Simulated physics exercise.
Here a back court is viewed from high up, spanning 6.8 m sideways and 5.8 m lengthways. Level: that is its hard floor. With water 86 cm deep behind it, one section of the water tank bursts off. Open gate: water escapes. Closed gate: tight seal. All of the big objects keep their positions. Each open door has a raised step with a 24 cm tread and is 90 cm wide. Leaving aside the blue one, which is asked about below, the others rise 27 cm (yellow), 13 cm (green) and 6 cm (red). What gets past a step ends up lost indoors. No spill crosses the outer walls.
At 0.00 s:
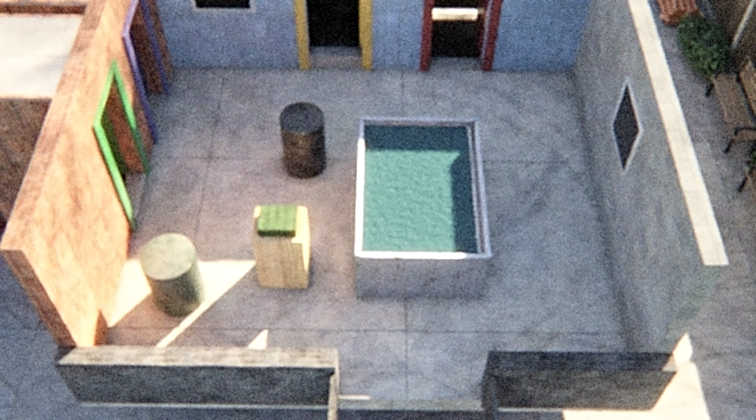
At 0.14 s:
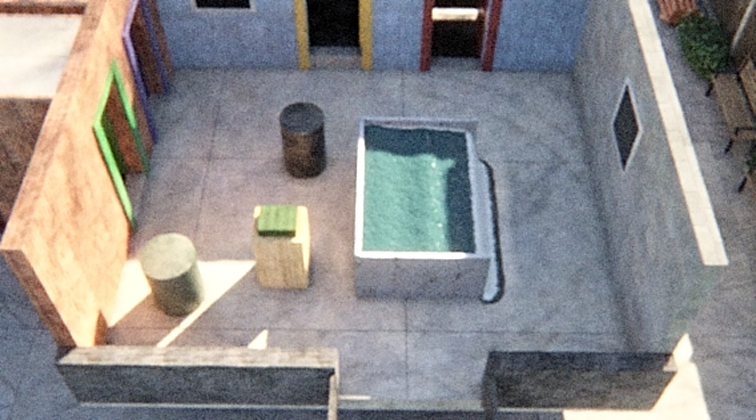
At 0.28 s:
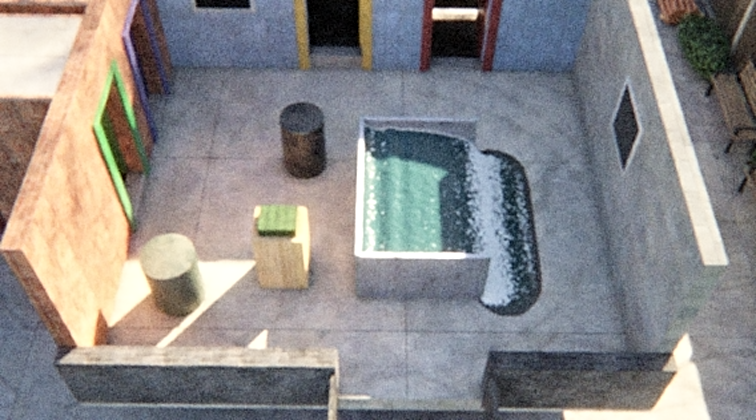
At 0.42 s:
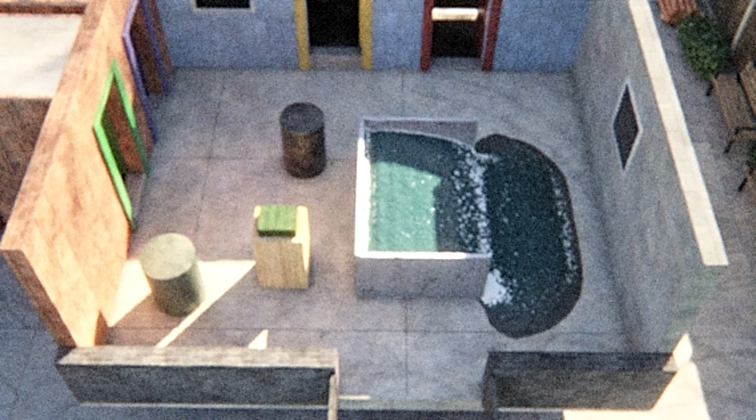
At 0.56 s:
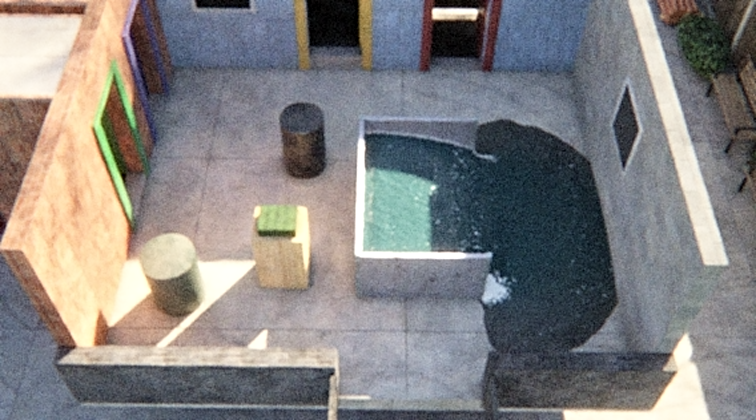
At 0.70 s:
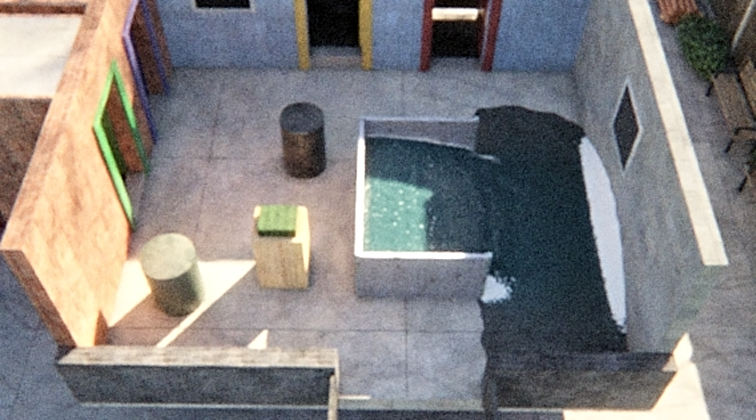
Water in a rectangular tank bursts out through its right side and spreads as a dark sheet across the paved courtyard to the right-hand wall, while the level in the tank lowers and the barrels stay still.
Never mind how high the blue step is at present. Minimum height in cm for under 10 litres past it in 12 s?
Approx. 13 cm.
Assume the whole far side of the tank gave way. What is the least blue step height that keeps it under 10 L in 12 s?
Close to 24 cm at the least.
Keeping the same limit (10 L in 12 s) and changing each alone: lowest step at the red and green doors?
Some 14.5 cm for red, some 13.0 cm for green.
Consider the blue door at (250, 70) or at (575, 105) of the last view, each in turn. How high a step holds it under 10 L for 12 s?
First place around 11.5 cm, second around 27 cm.
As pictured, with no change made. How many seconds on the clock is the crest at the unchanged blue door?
Roughly 5.0 s.
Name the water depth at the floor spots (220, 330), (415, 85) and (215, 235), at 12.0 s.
Roughly 8, then 8, then 9 cm.
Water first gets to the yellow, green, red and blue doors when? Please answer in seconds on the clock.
Yellow 2.6 seconds, green 4.5 seconds, red 2.0 seconds, blue 4.0 seconds.
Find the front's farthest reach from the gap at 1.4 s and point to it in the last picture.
Near (565, 72).
After 1.4 s water covers 25 % of the floor, deepest (56 cm) near (597, 234); it has not reached the blue door.
After 3.0 s water covers 55 % of the floor, deepest (34 cm) near (565, 72); it has not reached the blue door.
After 12.0 s water covers 100 % of the floor, deepest (12 cm) near (240, 283); 8 cm at the blue door, 131 litres in over its 7 cm step.
At the blue door as built, the water arrived by 4.0 s and peaked near 16 cm at 5.0 s.
With a step of 12 cm, 20 litres would have come in within the 12 s; with 16.5 cm, 0 litres. So under 10 litres takes about 13 cm.
